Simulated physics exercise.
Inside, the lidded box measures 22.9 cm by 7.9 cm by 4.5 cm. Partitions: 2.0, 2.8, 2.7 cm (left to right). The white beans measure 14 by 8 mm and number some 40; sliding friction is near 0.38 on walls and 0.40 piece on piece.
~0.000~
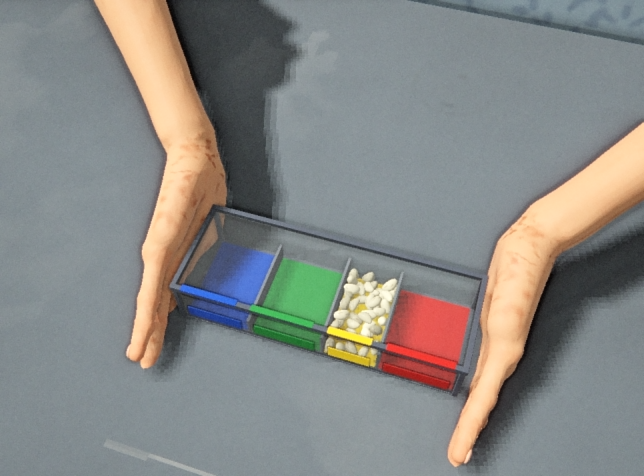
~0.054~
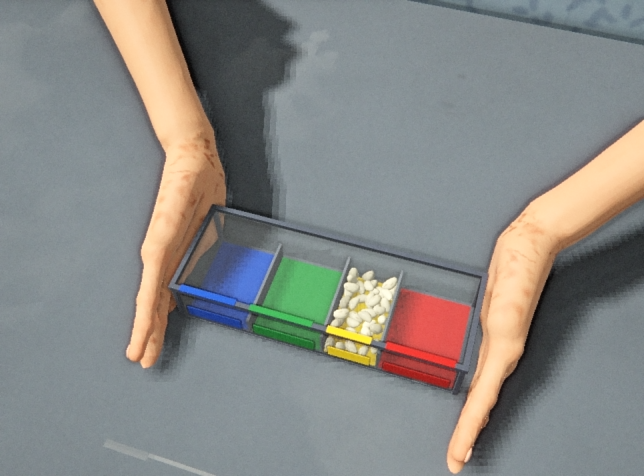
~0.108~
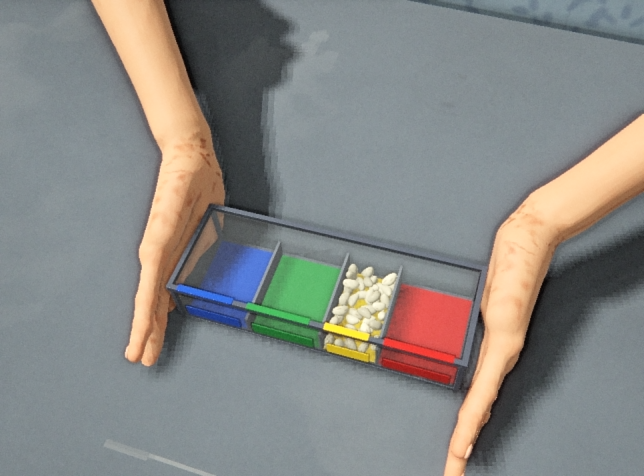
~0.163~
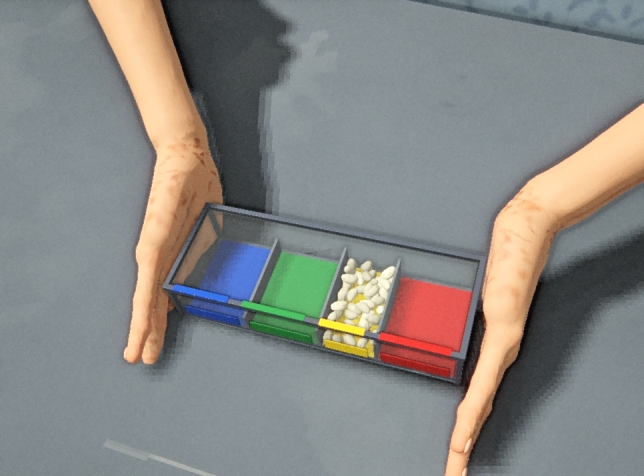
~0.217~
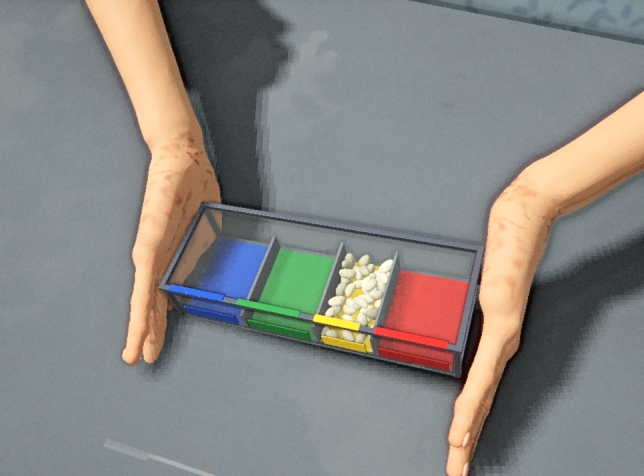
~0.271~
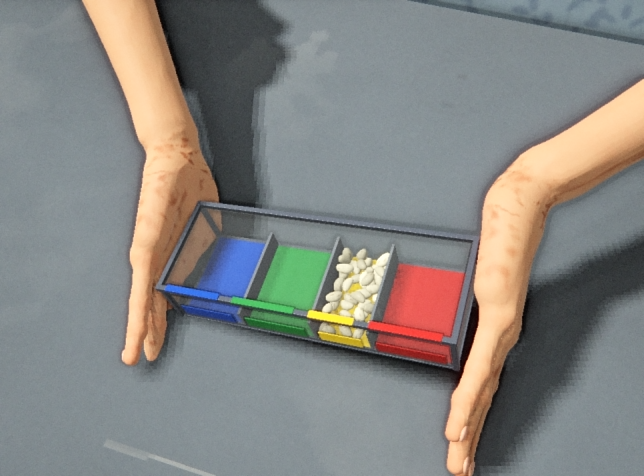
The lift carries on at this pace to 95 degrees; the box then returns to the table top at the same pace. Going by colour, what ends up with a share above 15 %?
Red: Under, blue: Over, green: Under, yellow: Over.
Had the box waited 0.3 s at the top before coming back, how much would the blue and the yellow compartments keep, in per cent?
Blue 75, yellow 30.
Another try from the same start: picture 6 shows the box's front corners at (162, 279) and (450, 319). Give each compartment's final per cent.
Red 0, blue 75, green 5, yellow 20.
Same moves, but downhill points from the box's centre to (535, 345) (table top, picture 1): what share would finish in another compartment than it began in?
Some 55 per cent.
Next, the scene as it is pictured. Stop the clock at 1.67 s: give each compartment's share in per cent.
Red 0, blue 10, green 10, yellow 80.
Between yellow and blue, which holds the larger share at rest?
The blue one has more.
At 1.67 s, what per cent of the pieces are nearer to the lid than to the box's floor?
Roughly 20 per cent.
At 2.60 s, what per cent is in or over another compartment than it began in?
Roughly 65 per cent.
After 1.67 s, tilt 95 degrees; blue 10 %, green 10 %, yellow 80 %.
After 2.60 s, tilt 44 degrees; blue 65 %, yellow 35 %.
After 3.53 s, tilt 0 degrees; blue 65 %, yellow 35 %.
In the end, at 3.9 s, red 0 %, blue 65 %, green 0 %, yellow 35 %.
